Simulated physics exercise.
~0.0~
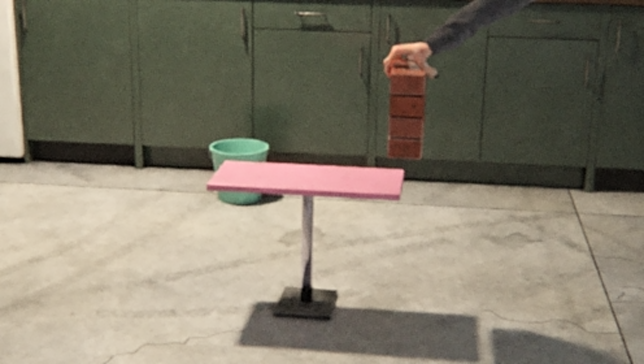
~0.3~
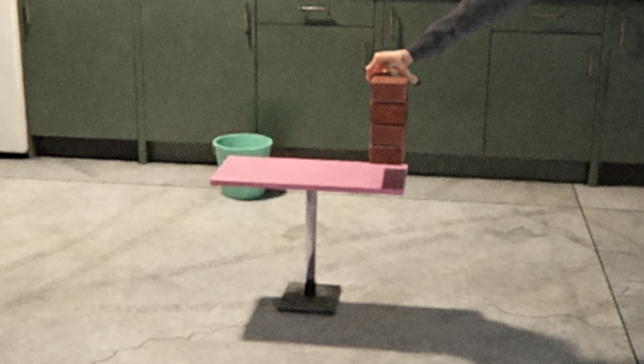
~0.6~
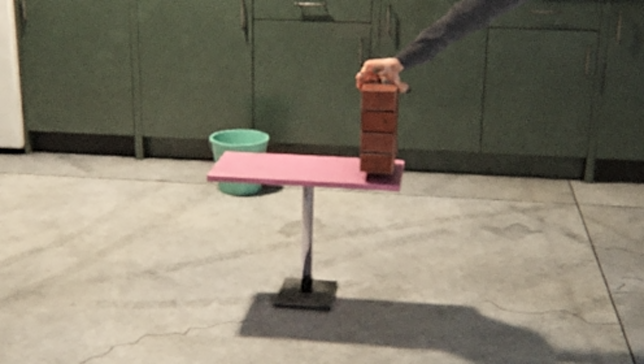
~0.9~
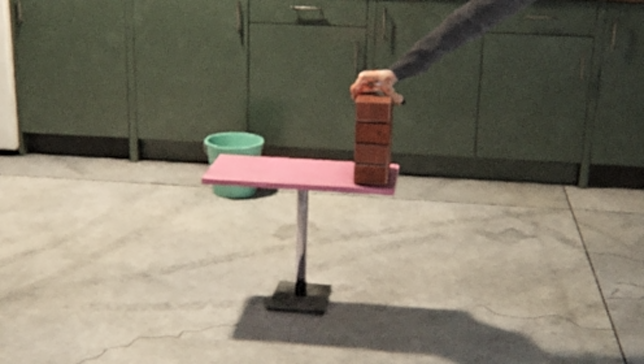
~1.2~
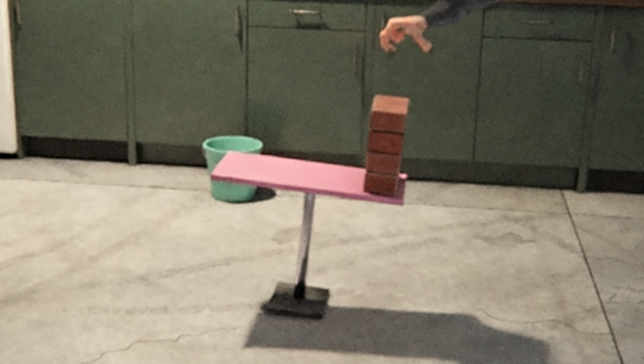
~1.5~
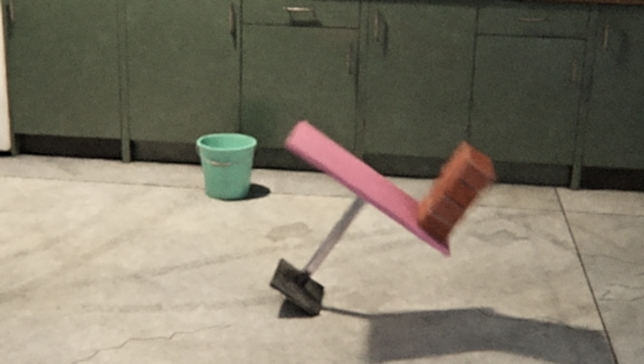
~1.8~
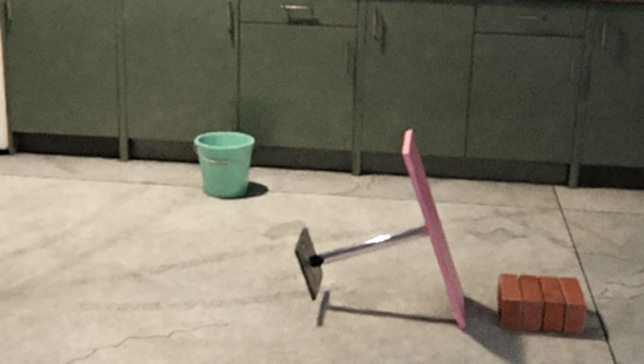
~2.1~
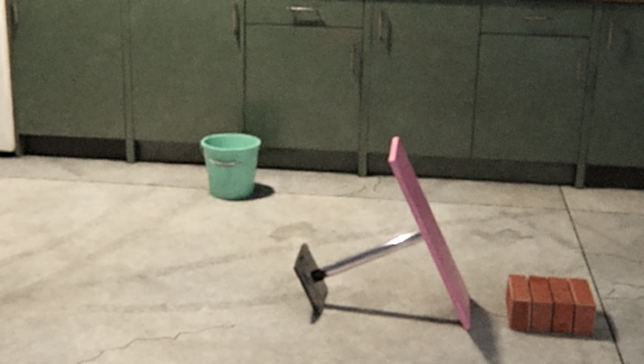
A hand in a dark sleeve reaches in from the upper right, holding a stack of four red bricks over a small pink-topped table on a concrete floor. Green cabinets line the back, and a green bucket sits behind the table to the left, all seen from the front by a slightly swaying camera. The hand lowers the bricks onto the table's right end, then lets go and draws back. The table tips to the right, carrying the leaning stack down. It ends toppled, its pink top steeply slanted and base off the floor, with the bricks lying in a row to the right.
